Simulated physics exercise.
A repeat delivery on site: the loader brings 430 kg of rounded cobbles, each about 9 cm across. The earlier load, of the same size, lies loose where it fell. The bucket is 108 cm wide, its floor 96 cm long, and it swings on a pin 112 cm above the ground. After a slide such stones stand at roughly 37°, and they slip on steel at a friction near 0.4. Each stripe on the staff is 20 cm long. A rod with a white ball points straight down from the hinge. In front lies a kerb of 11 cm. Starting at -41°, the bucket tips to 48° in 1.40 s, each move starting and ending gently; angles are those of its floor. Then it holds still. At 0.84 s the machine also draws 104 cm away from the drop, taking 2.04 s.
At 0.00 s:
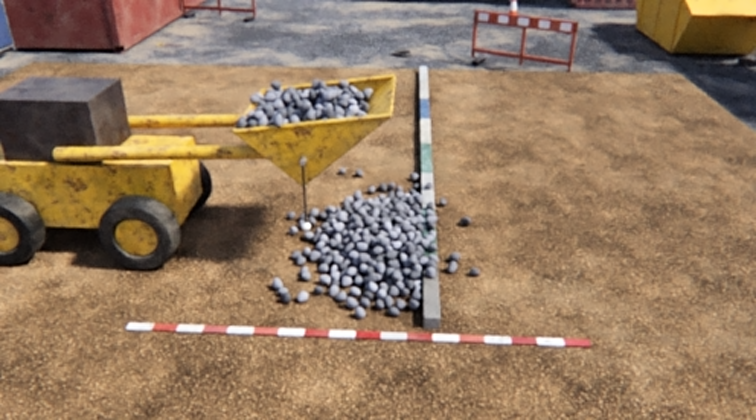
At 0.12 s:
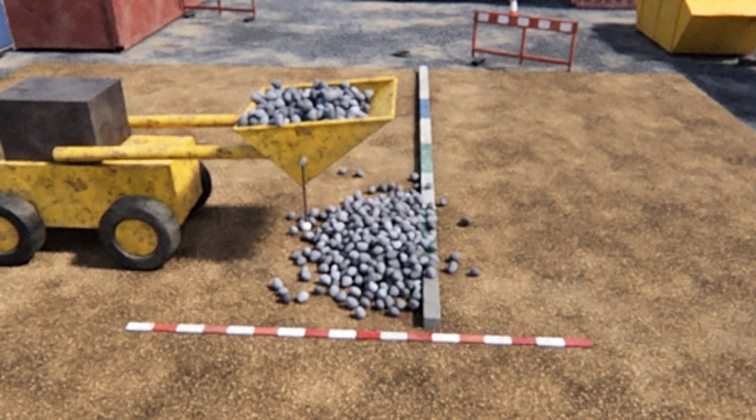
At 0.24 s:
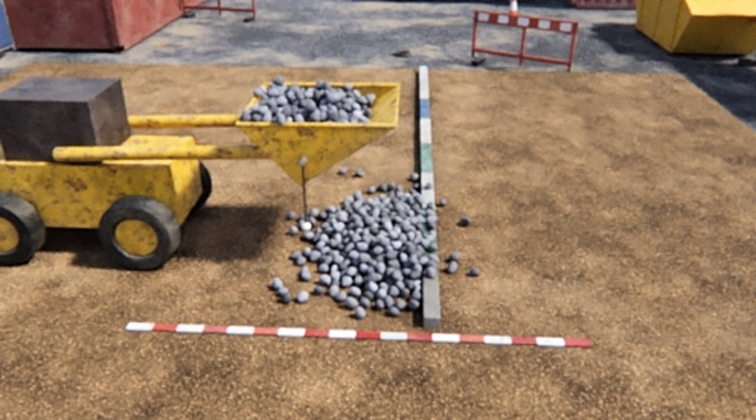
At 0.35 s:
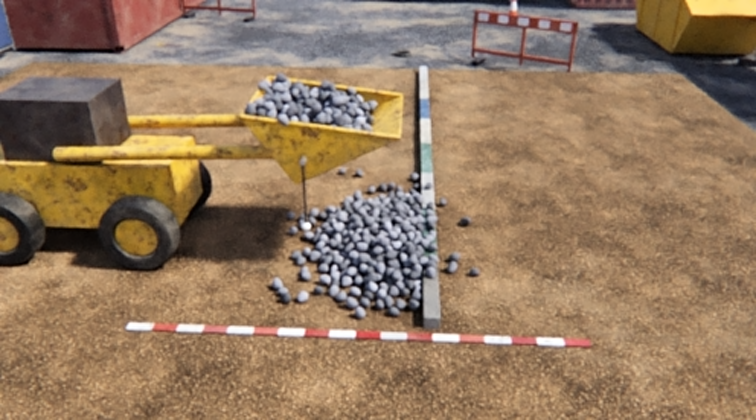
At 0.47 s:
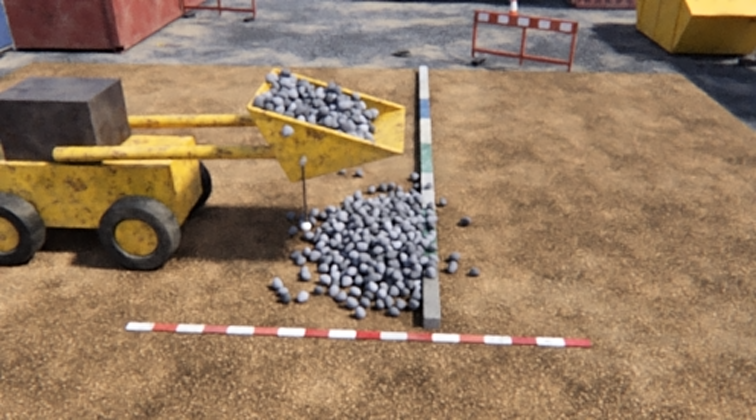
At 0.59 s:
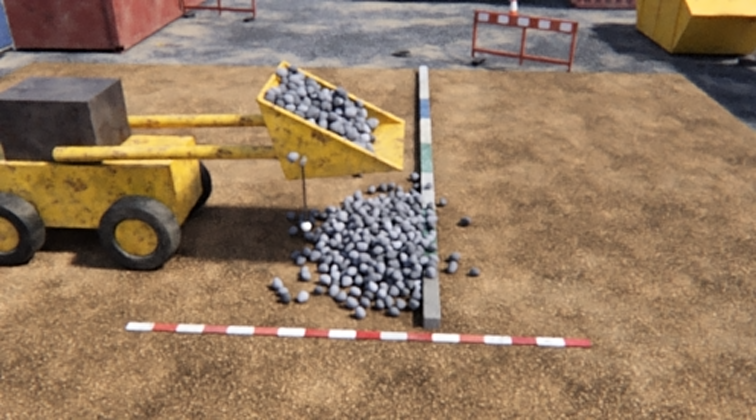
On a dirt yard, a yellow loader tilts its stone-filled bucket forward above a pile.
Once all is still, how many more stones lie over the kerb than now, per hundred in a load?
Roughly 6 per cent of a load more.
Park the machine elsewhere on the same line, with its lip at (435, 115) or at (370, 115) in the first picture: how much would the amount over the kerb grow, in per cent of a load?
Near 35 per cent from the first place, 0 from the second.
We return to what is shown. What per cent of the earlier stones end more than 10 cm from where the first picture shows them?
About 10 per cent.
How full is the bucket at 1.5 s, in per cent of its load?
Roughly 15 per cent is still inside.
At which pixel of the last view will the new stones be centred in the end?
Around (366, 229).
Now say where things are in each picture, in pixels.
In the first frame, the bucket is at -41°, its lip at (391, 115); the top of the load is at (319, 92). The earlier load is highest near (383, 220), 25 cm above ground level, 99 % on this side of the kerb, 1 % over the kerb.
In the second frame, the bucket is at -39°, its lip at (392, 118); the top of the load is at (314, 92); the stones move at 0.1 m/s on average.
In the third frame, the bucket is at -34°, its lip at (396, 126); the top of the load is at (307, 92); the stones move at 0.2 m/s on average.
The fourth frame shows lip at (400, 138), floor tilted -27°, highest stones at (288, 87); the stones move at 0.3 m/s on average.
The fifth frame shows lip at (402, 153), floor tilted -17°, highest stones at (280, 80); the stones move at 0.4 m/s on average.
In the sixth frame, the bucket is at -7°, its lip at (402, 170); the top of the load is at (288, 75); the stones move at 0.5 m/s on average.
After 1.0 s the floor is at 34°; in per cent of one load, 97 in the bucket, 103 on this side of the kerb, 1 over the kerb; the foremost stones are at (448, 242).
After 1.5 s the floor is at 48°; in per cent of one load, 17 in the bucket, 182 on this side of the kerb, 2 over the kerb; the foremost stones are at (452, 238).
After 3.3 s the floor is at 48°; in per cent of one load, 0 in the bucket, 193 on this side of the kerb, 7 over the kerb; the foremost stones are at (496, 237).
After 6.0 s the floor is at 48°; in per cent of one load, 0 in the bucket, 193 on this side of the kerb, 7 over the kerb; the foremost stones are at (496, 237). Net gain over the kerb, 6.
